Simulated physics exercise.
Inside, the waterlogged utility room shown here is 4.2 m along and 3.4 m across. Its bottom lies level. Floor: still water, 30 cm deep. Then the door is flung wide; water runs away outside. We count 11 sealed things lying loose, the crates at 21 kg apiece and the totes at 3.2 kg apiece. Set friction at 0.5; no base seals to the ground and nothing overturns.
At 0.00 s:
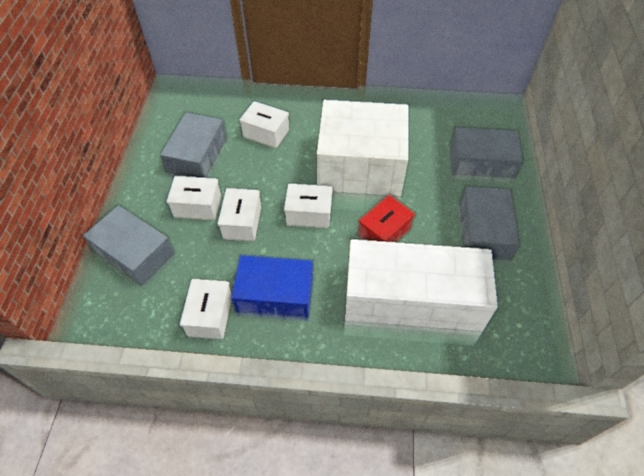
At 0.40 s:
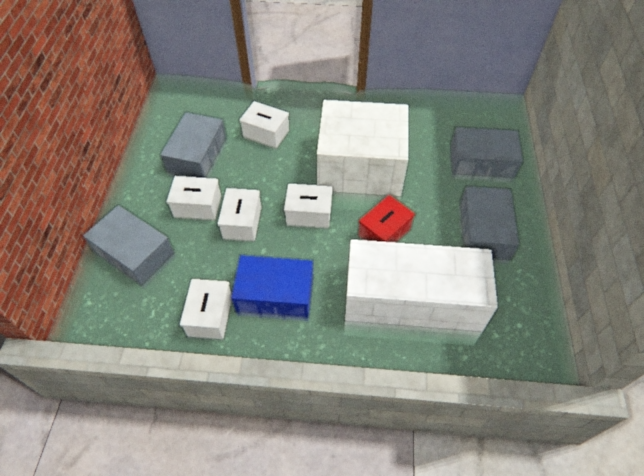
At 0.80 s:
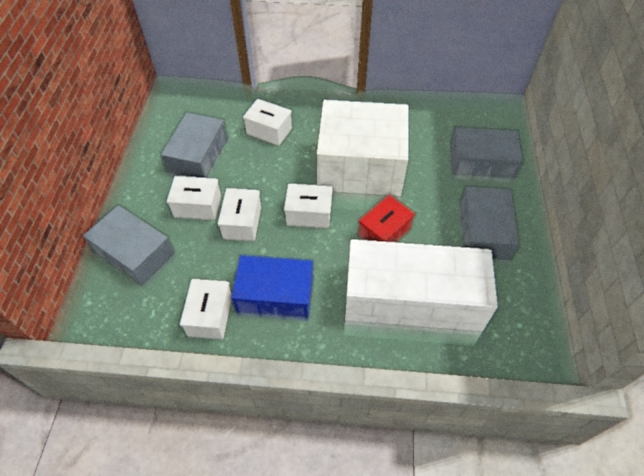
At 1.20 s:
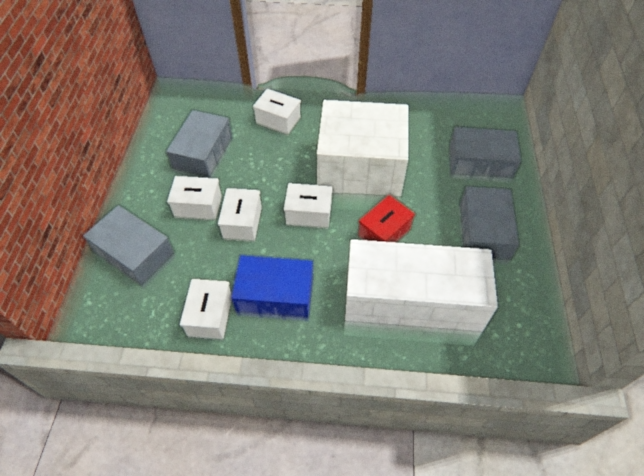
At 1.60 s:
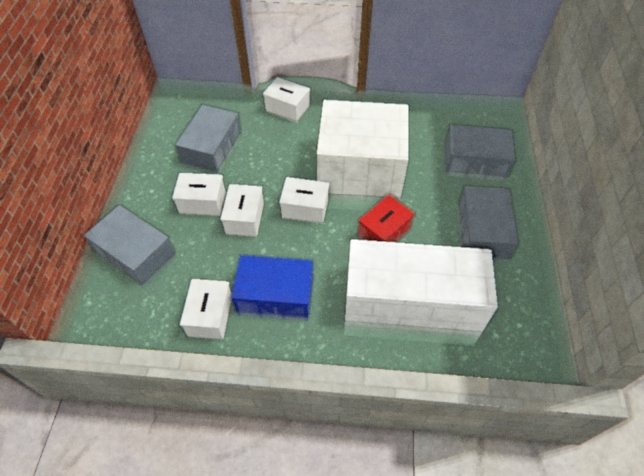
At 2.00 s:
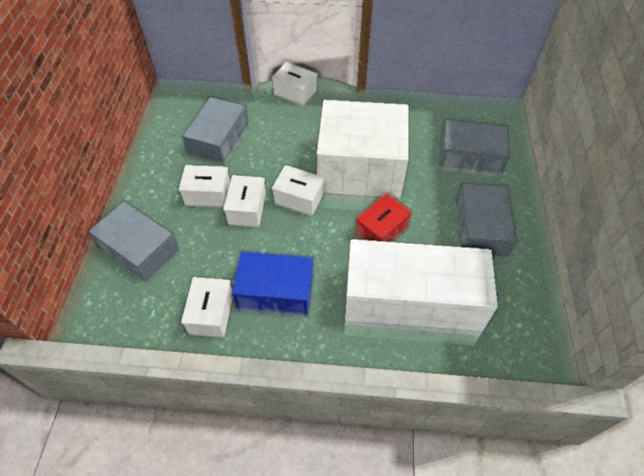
A brown door opens in the back wall of a flooded room, and a small white box drifts toward the gap as other boxes shift slightly.
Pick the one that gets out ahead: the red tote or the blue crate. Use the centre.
It is the blue one that gets out ahead.
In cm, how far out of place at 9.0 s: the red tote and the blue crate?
Roughly 50 and 100 cm.
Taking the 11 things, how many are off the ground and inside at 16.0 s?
4 at that moment.
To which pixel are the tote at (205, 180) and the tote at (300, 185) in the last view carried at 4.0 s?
(215, 137) and (301, 134), roughly.
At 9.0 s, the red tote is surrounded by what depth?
Near 18 cm deep.
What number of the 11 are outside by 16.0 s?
7.
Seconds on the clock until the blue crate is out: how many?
Estimate: Close to 15.0 s.
After 4.0 s the red tote is near (378, 208), 0.2 m from its start, afloat; the blue crate is near (260, 245), 0.4 m from its start, afloat; 1 of 11 are out; 10 afloat.
After 9.0 s the red tote is near (339, 201), 0.5 m from its start, afloat; the blue crate is near (251, 192), 1.0 m from its start, afloat; 6 of 11 are out; 5 afloat.
After 16.0 s the red tote is near (297, 127), 1.5 m from its start, afloat; the blue crate has gone out (at 15.2 s); 7 of 11 are out; 4 afloat.
After 20.0 s the red tote has gone out (at 19.0 s); the blue crate has gone out (at 15.2 s); 10 of 11 are out; 1 afloat.
